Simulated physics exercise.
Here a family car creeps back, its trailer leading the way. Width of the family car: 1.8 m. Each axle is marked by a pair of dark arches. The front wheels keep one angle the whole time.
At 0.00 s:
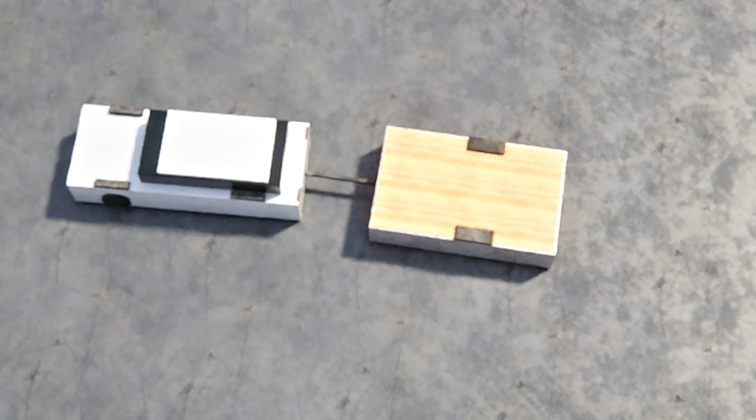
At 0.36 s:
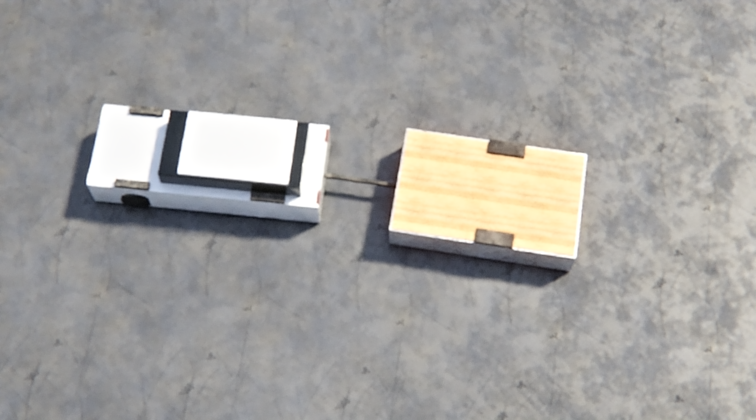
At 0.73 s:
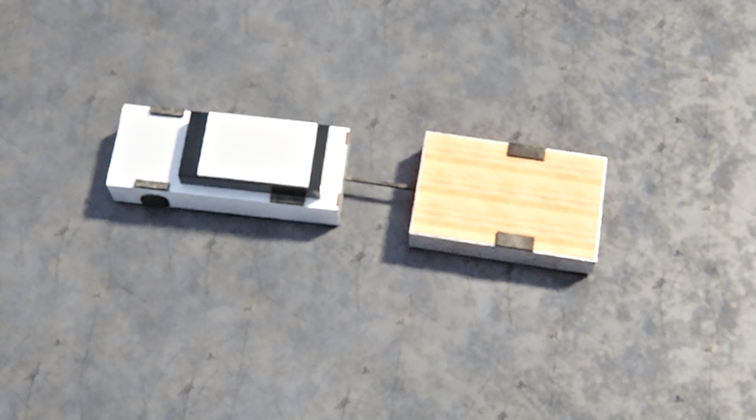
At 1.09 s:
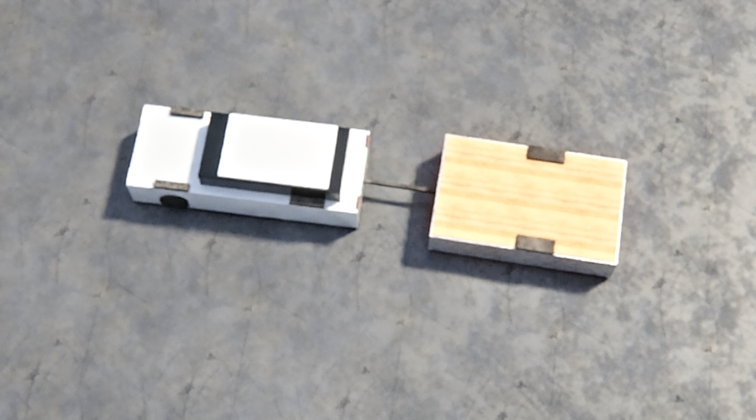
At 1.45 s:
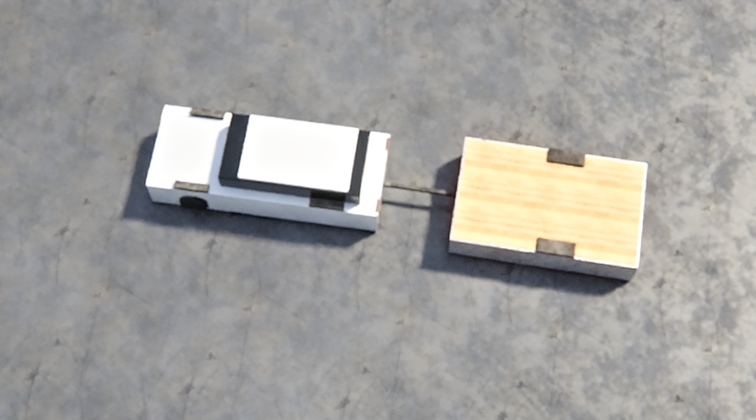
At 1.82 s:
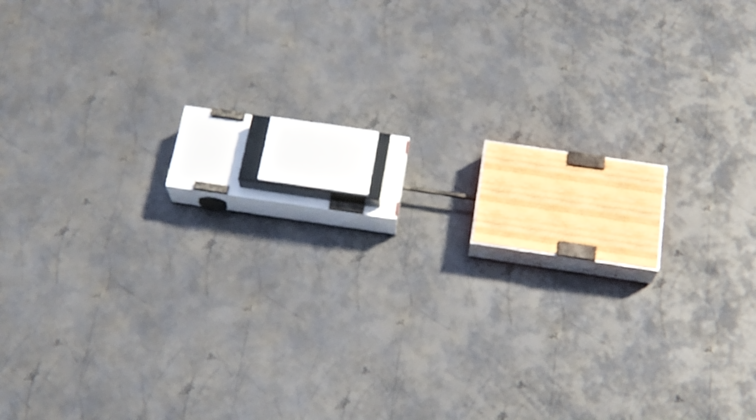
A white toy-like car with black trim slowly backed a flat, wood-topped trailer to the right across gray, stained concrete, the two staying joined by a thin bar and drifting very slightly downward.
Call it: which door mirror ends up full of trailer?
The right mirror.
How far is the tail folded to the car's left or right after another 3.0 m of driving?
10° to the car's right.
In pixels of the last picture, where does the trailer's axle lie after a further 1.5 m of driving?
(657, 215).
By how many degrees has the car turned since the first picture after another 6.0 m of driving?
It has turned about 14°.
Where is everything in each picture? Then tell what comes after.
In the first picture, car's middle (184, 144), trailer's axle (481, 190); tail 4° to the car's left; front wheels 5° left.
In the second picture, car's middle (204, 145), trailer's axle (501, 193); tail 3° to the car's left.
In the third picture, car's middle (224, 146), trailer's axle (521, 196); tail 3° to the car's left.
In the fourth picture, car's middle (244, 148), trailer's axle (541, 199); tail 2° to the car's left.
In the fifth picture, car's middle (265, 149), trailer's axle (561, 202); tail 1° to the car's left.
In the sixth picture, car's middle (285, 151), trailer's axle (582, 205); tail in line with the car.
Then, 3.2 s in, the tail is 4° to the car's right, the car has turned 6° and the trailer's axle is at (657, 215) of the last picture.
Then, 4.5 s in, the tail is 11° to the car's right, the car has turned 9° and the trailer's axle is at (734, 222) of the last picture.
Then, 5.9 s in, the tail is 22° to the car's right, the car has turned 12° and the trailer's axle is out of the picture.
Then, 7.3 s in, the tail is 37° to the car's right, the car has turned 15° and the trailer's axle is out of the picture.
Then, 8.7 s in, the tail is 60° to the car's right, the car has turned 17° and the trailer's axle is out of the picture; it has jack-knifed.
